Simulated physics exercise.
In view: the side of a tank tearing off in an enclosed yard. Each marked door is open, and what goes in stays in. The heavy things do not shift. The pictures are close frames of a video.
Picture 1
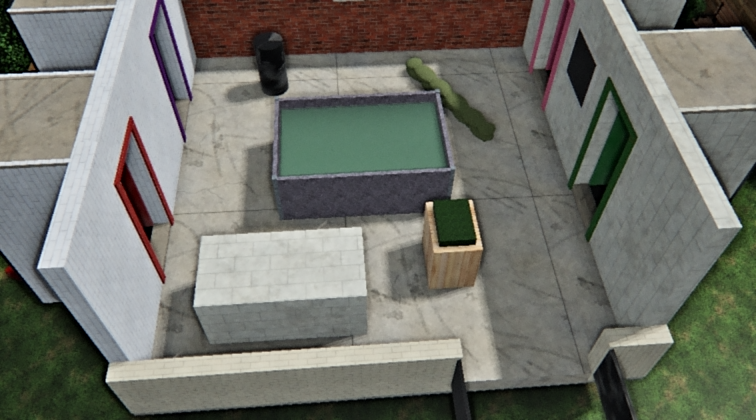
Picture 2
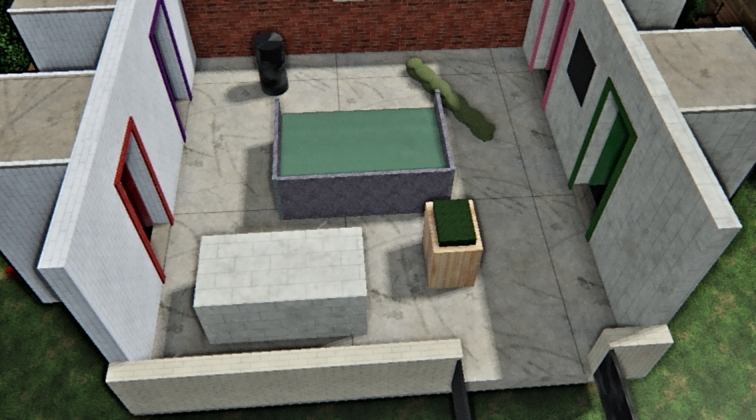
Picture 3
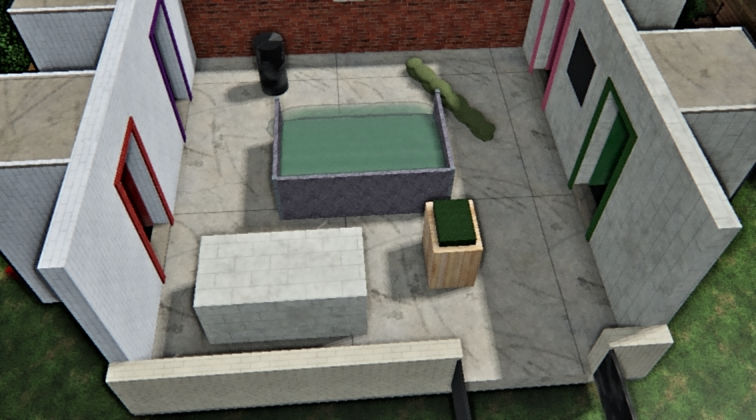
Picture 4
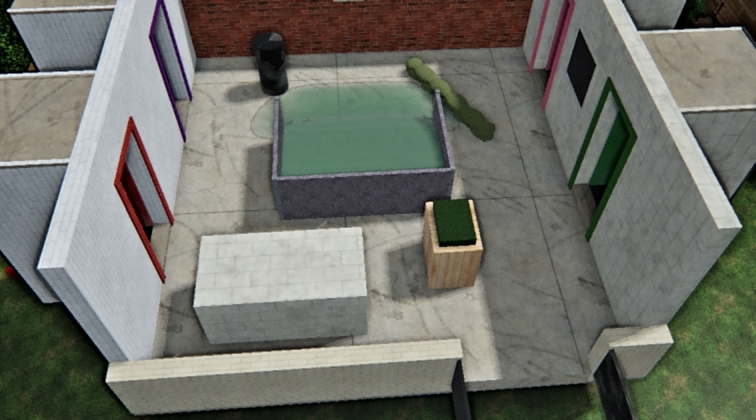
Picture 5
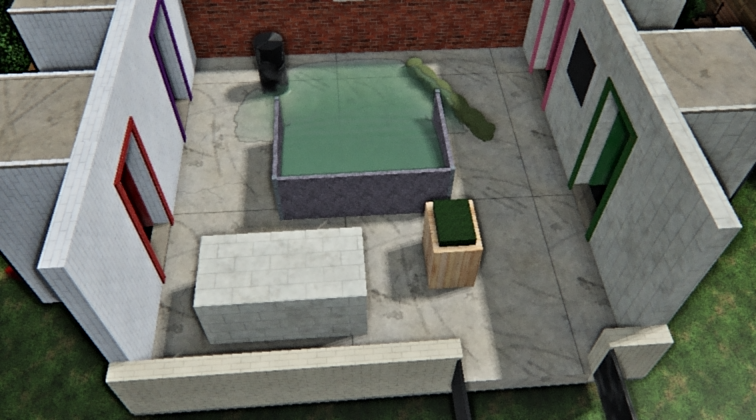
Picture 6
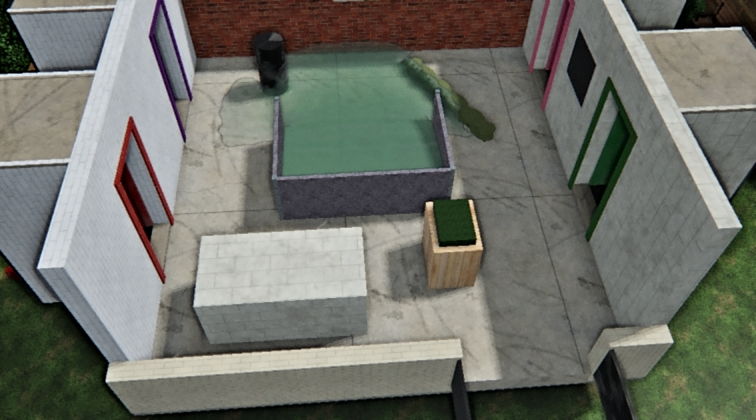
Greenish water pours out of a rectangular tank in a walled yard after its far side gives way, then spreads across the paving toward the brick wall, around a dark upright object and a long green shape.
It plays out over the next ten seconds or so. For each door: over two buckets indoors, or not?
In the end: The red door stays under that; the green door stays under that; the purple door takes more than that; the pink door takes more than that.
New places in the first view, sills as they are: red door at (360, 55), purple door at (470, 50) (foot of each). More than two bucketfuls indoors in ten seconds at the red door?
In short: Red door lets more in.
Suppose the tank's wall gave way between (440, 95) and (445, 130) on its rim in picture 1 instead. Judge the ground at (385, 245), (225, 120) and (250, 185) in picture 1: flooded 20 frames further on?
As listed: Free of water, free of water, clear.
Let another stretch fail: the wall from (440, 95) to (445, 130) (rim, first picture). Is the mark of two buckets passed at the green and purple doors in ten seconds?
My reading: Green floods, purple stays under.
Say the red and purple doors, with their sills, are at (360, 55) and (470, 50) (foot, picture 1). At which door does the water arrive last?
I say the door marked green.
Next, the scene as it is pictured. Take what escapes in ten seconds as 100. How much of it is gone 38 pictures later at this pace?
Near 40 in a hundred.
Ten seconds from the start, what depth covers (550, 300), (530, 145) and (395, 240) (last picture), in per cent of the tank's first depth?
About 10, 6 and 8 per cent.
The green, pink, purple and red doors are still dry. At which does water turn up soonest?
That is the purple door.
A moment on, water covers 35 % of the floor; the red door not reached, the green door not reached, the purple door wet at the sill, nothing in, the pink door not reached.
Next, water covers 40 % of the floor; the red door not reached, the green door not reached, the purple door under two buckets in, the pink door under two buckets in.
Then, water covers 65 % of the floor; the red door wet at the sill, nothing in, the green door wet at the sill, nothing in, the purple door over two buckets in, the pink door over two buckets in.
Later, water covers 90 % of the floor; the red door wet at the sill, nothing in, the green door wet at the sill, nothing in, the purple door far over two buckets in, the pink door over two buckets in.
In the end, water covers 95 % of the floor; the red door under two buckets in, the green door wet at the sill, nothing in, the purple door far over two buckets in, the pink door over two buckets in.
